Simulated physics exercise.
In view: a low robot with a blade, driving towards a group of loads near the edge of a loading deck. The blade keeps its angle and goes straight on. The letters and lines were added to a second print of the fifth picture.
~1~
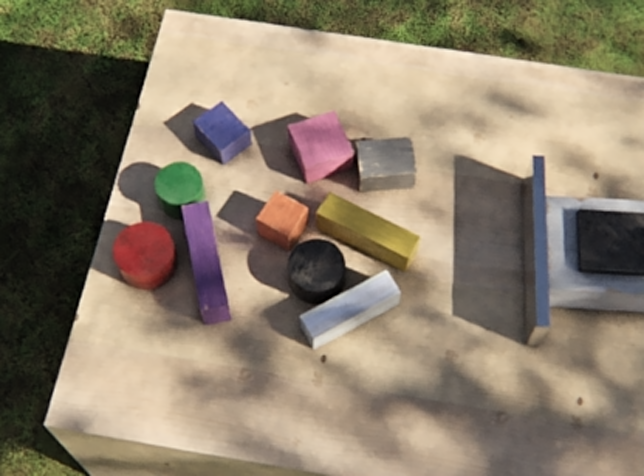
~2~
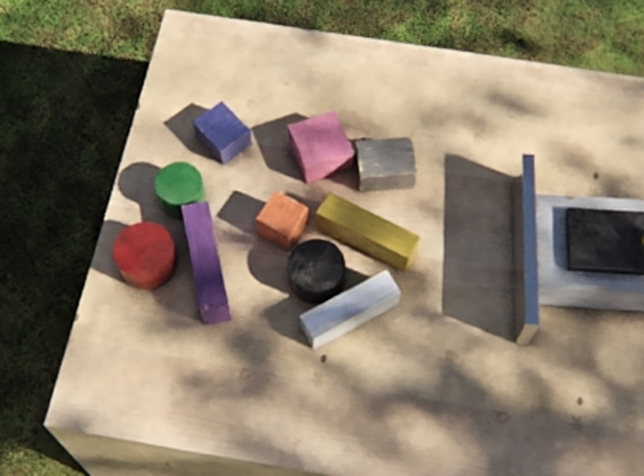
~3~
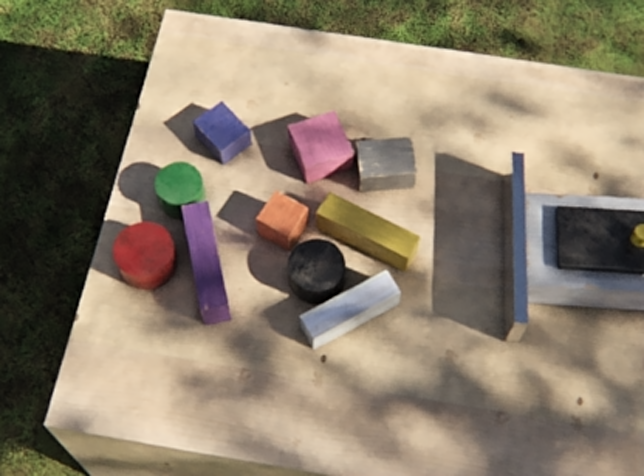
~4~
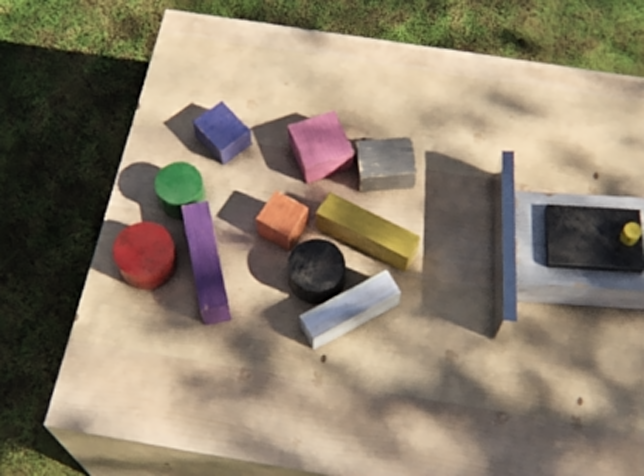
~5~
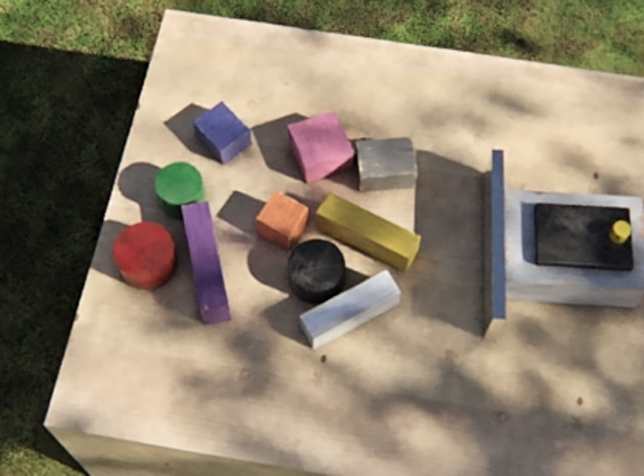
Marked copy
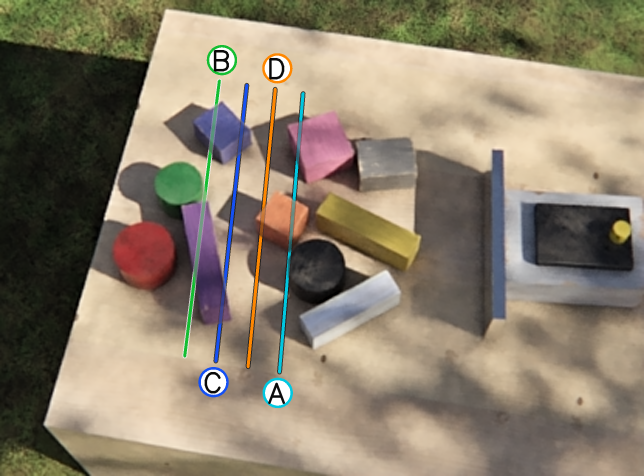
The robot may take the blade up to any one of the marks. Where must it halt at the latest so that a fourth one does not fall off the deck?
At B, and not beyond.
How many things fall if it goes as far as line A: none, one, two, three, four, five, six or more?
The count is none.
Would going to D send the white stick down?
By then, no.
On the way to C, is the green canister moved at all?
Yes.
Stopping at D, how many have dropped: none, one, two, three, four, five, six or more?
The count is none.
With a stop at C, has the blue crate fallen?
By then, yes.
On the marked copy, A at (292, 224); B at (203, 210); C at (232, 215); D at (262, 219).
With B. Early on, robot (467, 218); white stick (333, 311); pink crate (305, 145).
Further on, robot (362, 202); blue crate (155, 123); red canister (136, 255).
At the end, robot (280, 189); red canister over the edge; blue crate over the edge; two fallen.
As for the rest, A is within the limit but short; C is within the limit but short; D is within the limit but short.
